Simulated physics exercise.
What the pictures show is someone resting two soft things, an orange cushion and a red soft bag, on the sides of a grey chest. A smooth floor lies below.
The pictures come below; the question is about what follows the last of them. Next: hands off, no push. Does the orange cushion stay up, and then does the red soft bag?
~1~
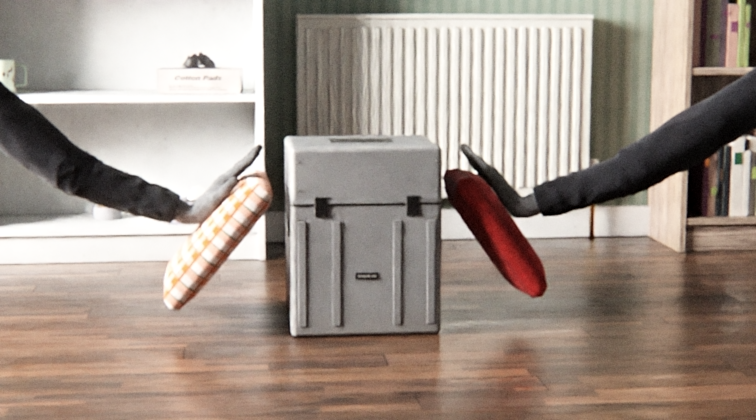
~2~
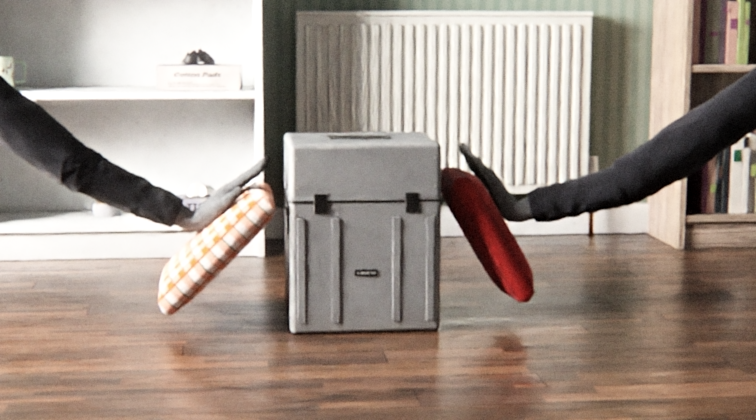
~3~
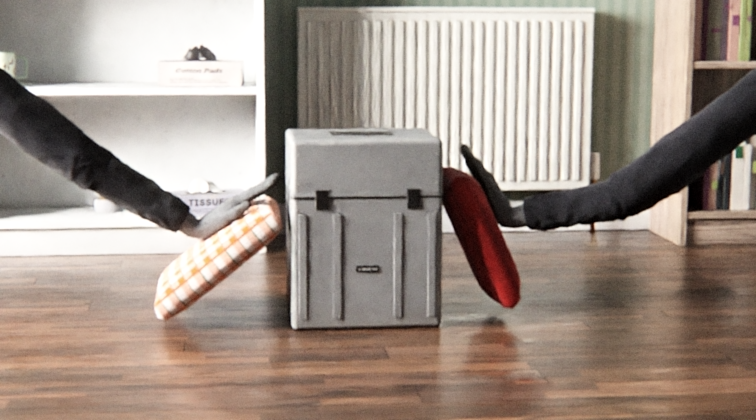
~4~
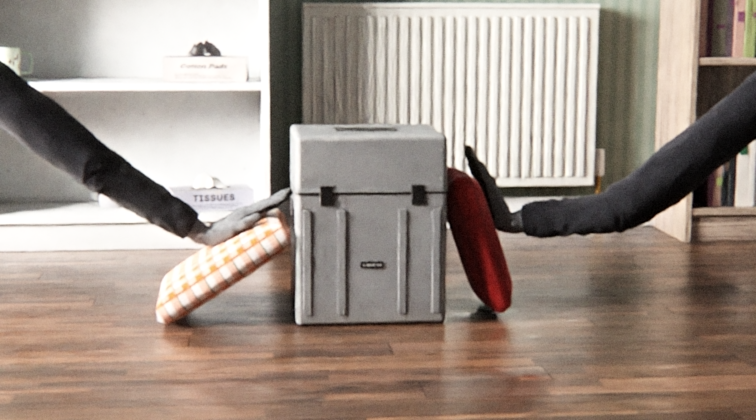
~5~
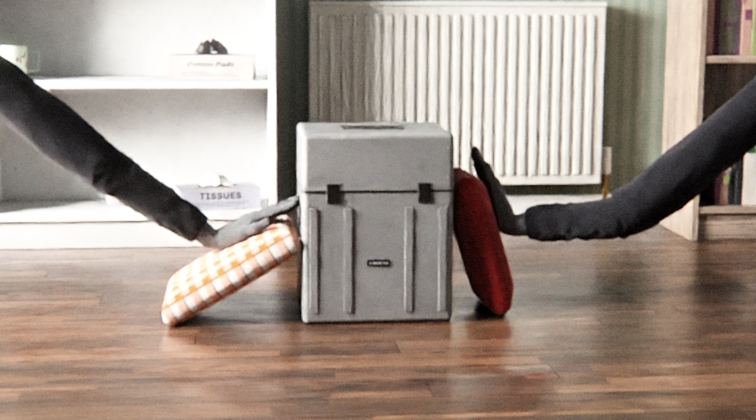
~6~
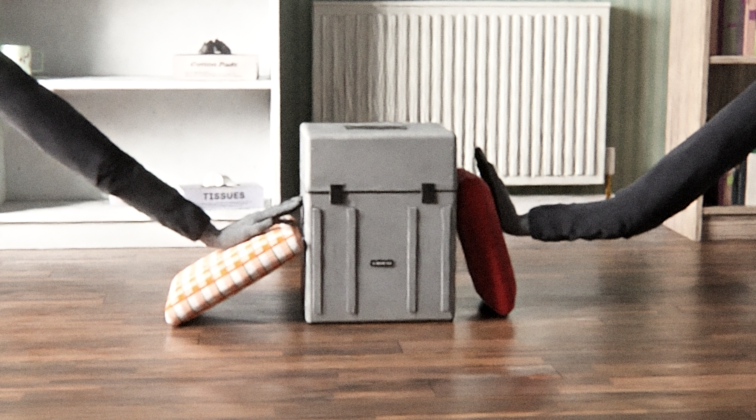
In the end the orange cushion goes down, the red soft bag stays up.
Then, 0.28 s later than the last view, cushion flat on the floor near (228, 296); soft bag against the side near (479, 240).
Then, 0.66 s later than the last view, cushion flat on the floor near (226, 295); soft bag against the side near (480, 240).
Finally, cushion flat on the floor near (226, 295); soft bag against the side near (480, 240). The orange cushion slips and lies down and the red soft bag holds its lean.
